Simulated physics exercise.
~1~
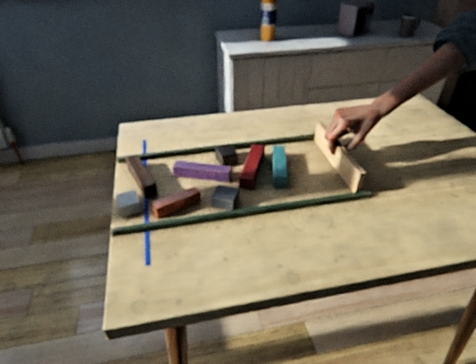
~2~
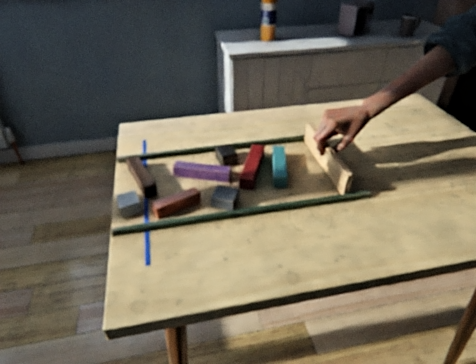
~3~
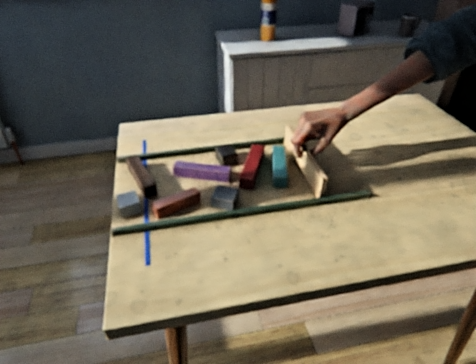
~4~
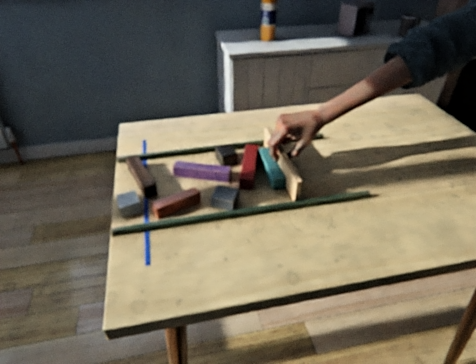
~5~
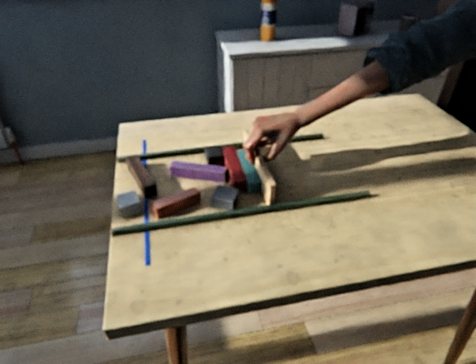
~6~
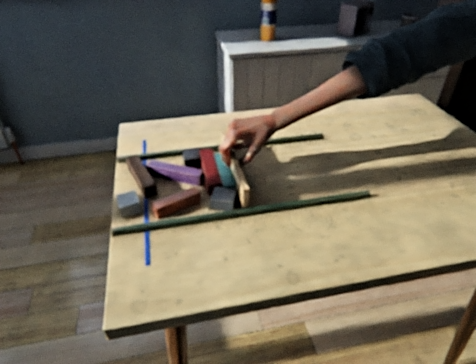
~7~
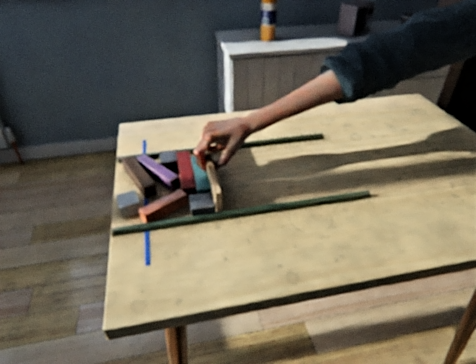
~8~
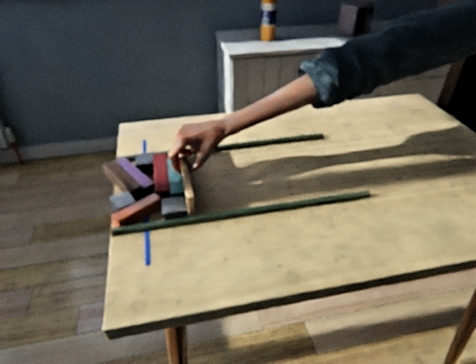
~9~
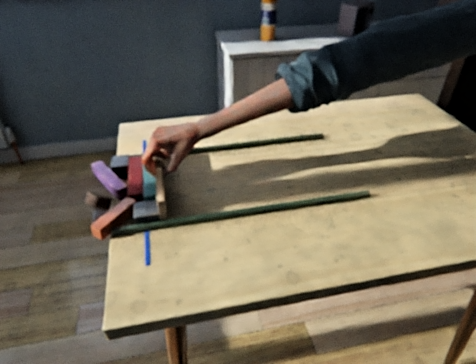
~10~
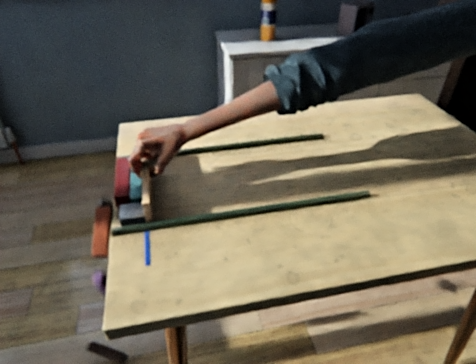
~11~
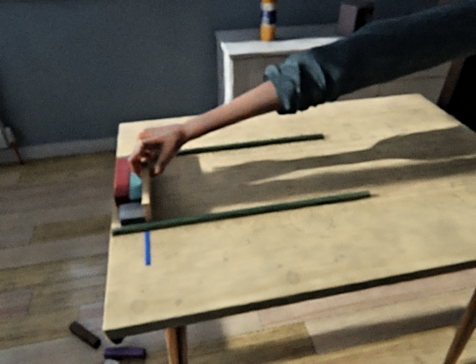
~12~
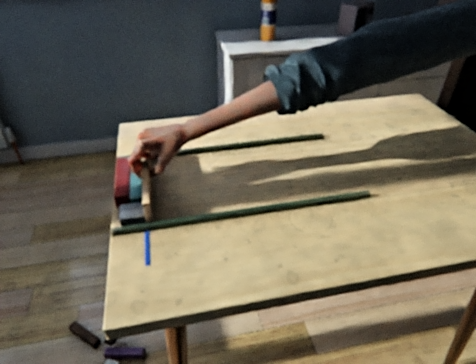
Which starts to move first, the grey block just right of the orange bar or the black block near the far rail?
The black block near the far rail starts to move first. The grey block beside the orange bar only begins moving later, as the board keeps sliding left.
